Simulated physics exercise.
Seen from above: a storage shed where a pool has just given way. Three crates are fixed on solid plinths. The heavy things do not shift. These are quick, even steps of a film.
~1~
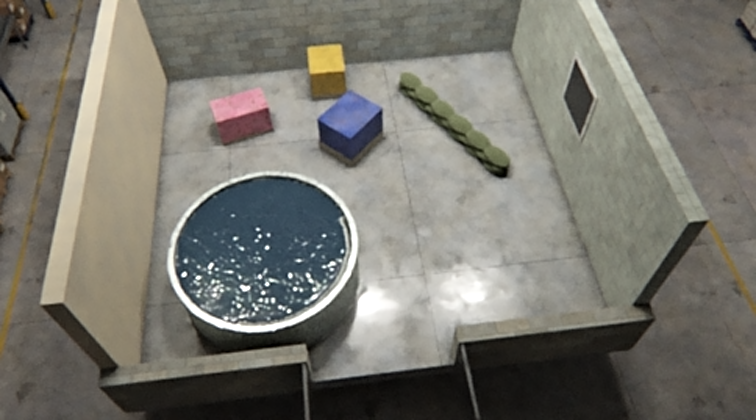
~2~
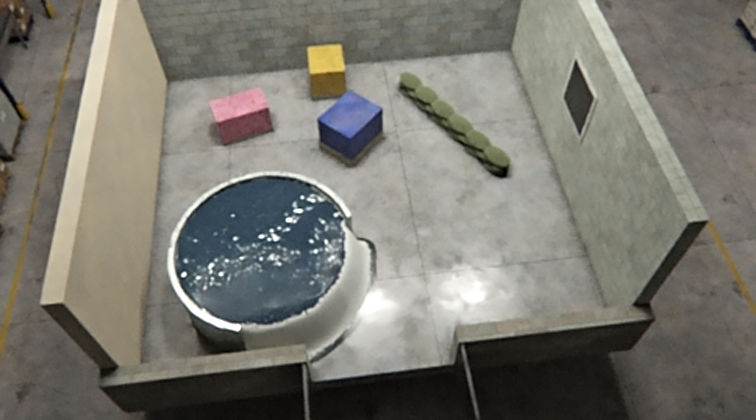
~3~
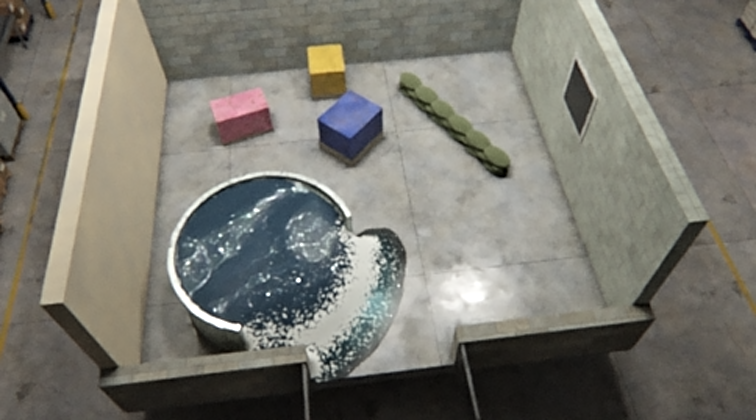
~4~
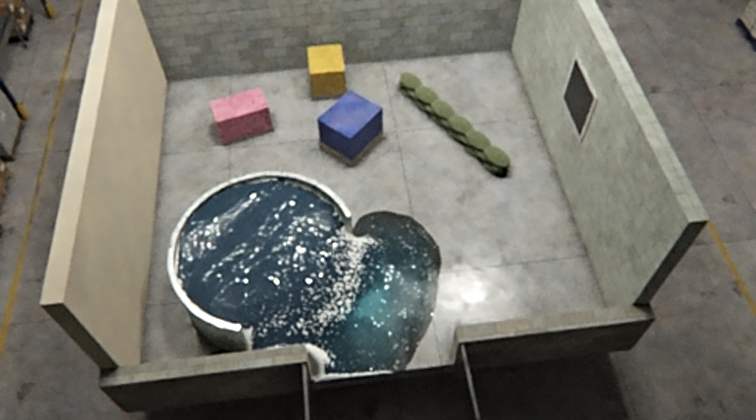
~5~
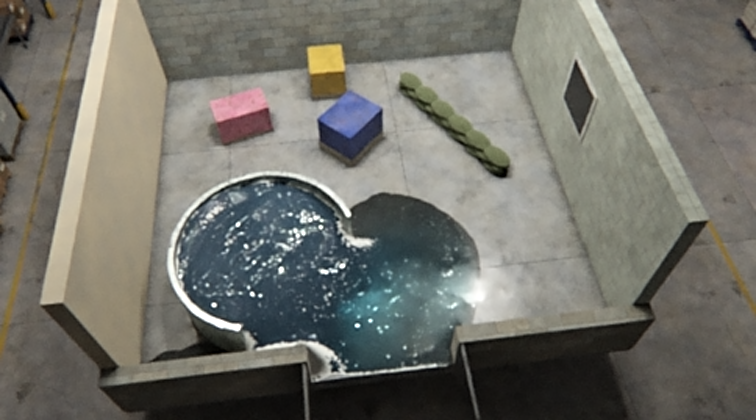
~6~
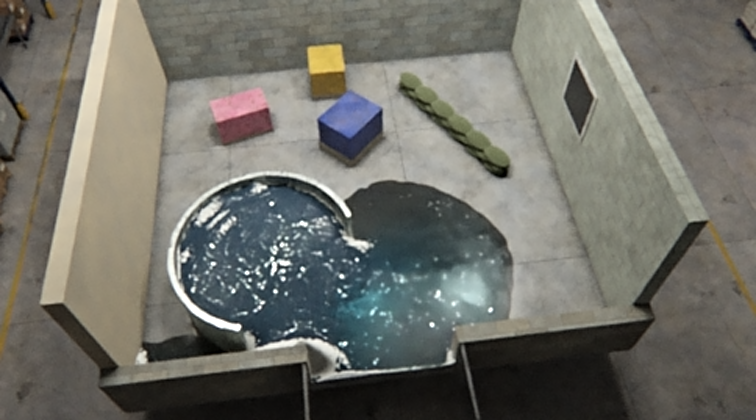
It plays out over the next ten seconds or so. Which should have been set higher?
One by one: The blue crate escapes dry; the yellow crate is wetted; the pink crate is wetted.
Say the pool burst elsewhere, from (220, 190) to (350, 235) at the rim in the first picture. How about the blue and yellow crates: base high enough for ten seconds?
My reading: Blue crate is soaked; yellow crate is wetted.
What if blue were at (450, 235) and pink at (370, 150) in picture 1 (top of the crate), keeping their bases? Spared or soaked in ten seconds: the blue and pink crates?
In short: Blue is soaked; pink is topped.
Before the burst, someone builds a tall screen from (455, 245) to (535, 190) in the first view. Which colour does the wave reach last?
The crate marked yellow.
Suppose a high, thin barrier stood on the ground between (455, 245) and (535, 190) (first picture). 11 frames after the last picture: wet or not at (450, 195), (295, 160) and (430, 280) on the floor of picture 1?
In turn: Wet, dry, flooded.
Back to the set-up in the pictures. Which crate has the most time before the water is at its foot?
That is the yellow-painted one.
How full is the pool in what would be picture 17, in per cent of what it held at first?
Some 34 per cent.
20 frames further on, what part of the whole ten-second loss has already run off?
Roughly 75 per cent.
A moment on, water covers 35 % of the floor; the blue crate water round its plinth, the yellow crate not reached, the pink crate not reached.
Next, water covers 40 % of the floor; the blue crate water round its plinth, the yellow crate not reached, the pink crate not reached.
Then, water covers 60 % of the floor; the blue crate water round its plinth, the yellow crate not reached, the pink crate water round its plinth.
Later, water covers 90 % of the floor; the blue crate water round its plinth, the yellow crate water round its plinth, the pink crate water round its plinth.
In the end, water covers 95 % of the floor; the blue crate stayed above the water, the yellow crate was topped, the pink crate was topped.
